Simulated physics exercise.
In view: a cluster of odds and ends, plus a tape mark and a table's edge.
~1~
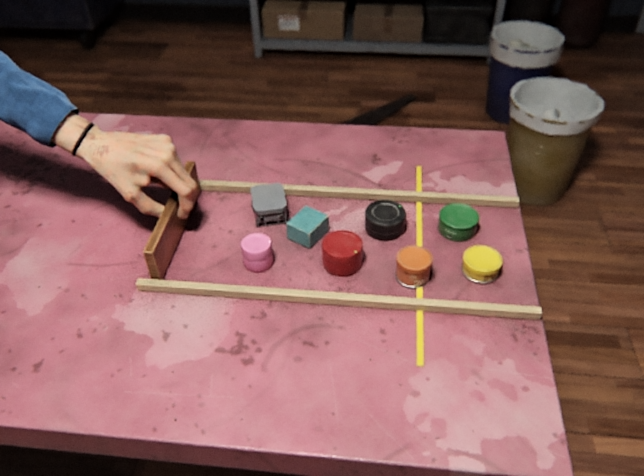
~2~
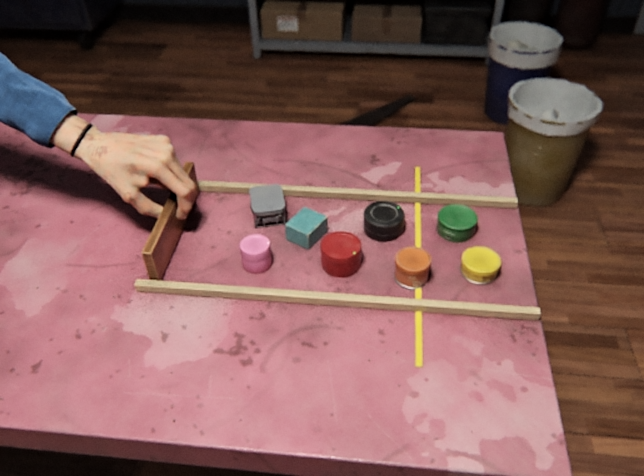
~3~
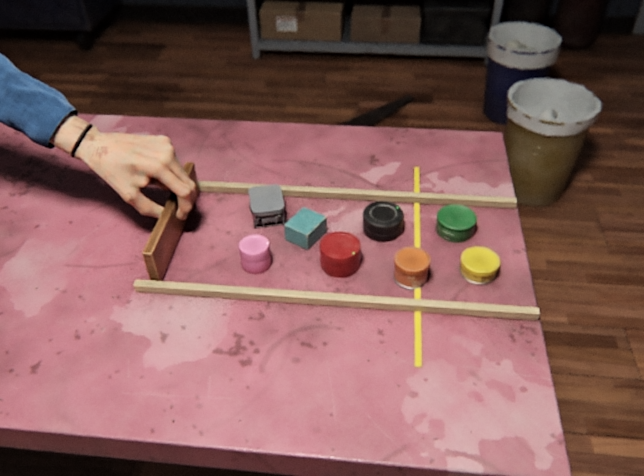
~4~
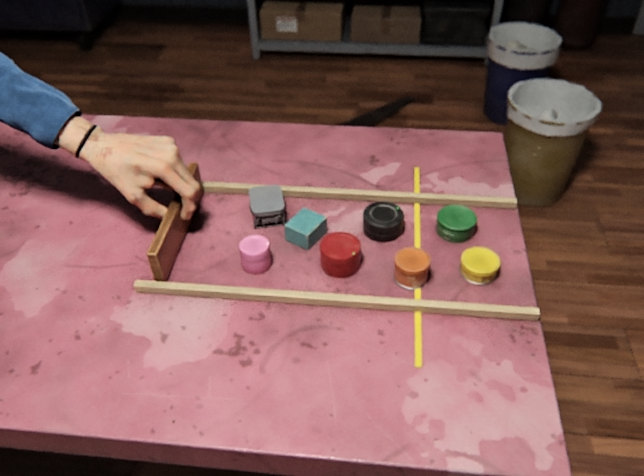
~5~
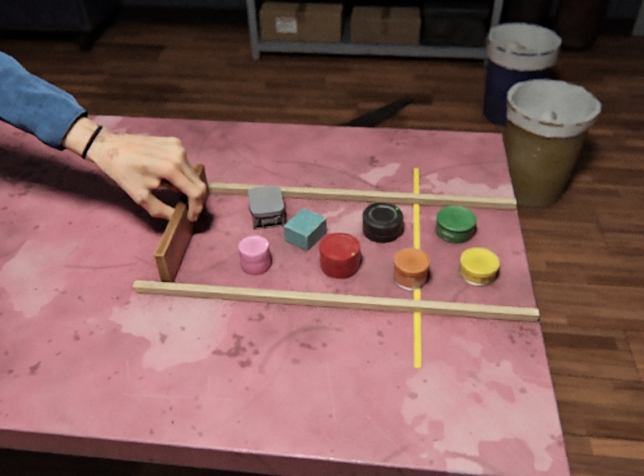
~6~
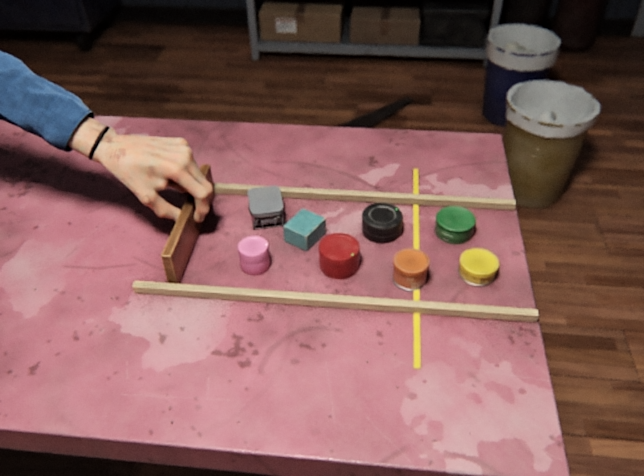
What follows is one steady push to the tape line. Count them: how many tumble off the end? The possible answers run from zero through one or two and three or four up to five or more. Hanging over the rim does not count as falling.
Final tally: Zero.
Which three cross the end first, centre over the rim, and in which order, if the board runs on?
The green tub goes first, followed by the yellow pot and then the black lid.
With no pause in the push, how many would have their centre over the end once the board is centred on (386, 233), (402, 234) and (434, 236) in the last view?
It comes out as 0, then 0, then 1.
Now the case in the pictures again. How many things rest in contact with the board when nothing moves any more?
3.
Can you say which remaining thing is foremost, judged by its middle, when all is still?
Result: Green tub.
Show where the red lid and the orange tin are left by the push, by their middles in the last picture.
Red lid at about (466, 262), orange tin at about (484, 288).
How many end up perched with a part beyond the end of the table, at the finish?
The figure is 1.
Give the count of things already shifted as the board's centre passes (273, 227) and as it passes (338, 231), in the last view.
Note: First position 3; second position 6.
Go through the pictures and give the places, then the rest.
Yellow pot (481, 265); green tub (458, 222); orange tin (414, 267); board (175, 218); tape (420, 249), in the first picture.
Green tub (457, 223); black lid (384, 221), in the second picture.
Orange tin (411, 268); pink lid (255, 254), in the third picture.
Yellow pot (479, 266); red lid (340, 255), in the fourth picture.
Green tub (455, 224); turquoise block (305, 229), in the fifth picture.
Yellow pot (478, 267); green tub (455, 225); orange tin (410, 270); board (191, 222); tape (416, 251), in the sixth picture.
Soon after, none off yet; yellow pot at rest near (478, 267); green tub at rest near (455, 225); orange tin at rest near (410, 270).
Then, none off yet; yellow pot at rest near (478, 267); green tub at rest near (455, 225); orange tin moved a little near (422, 271).
At rest, the number that fall off is zero.
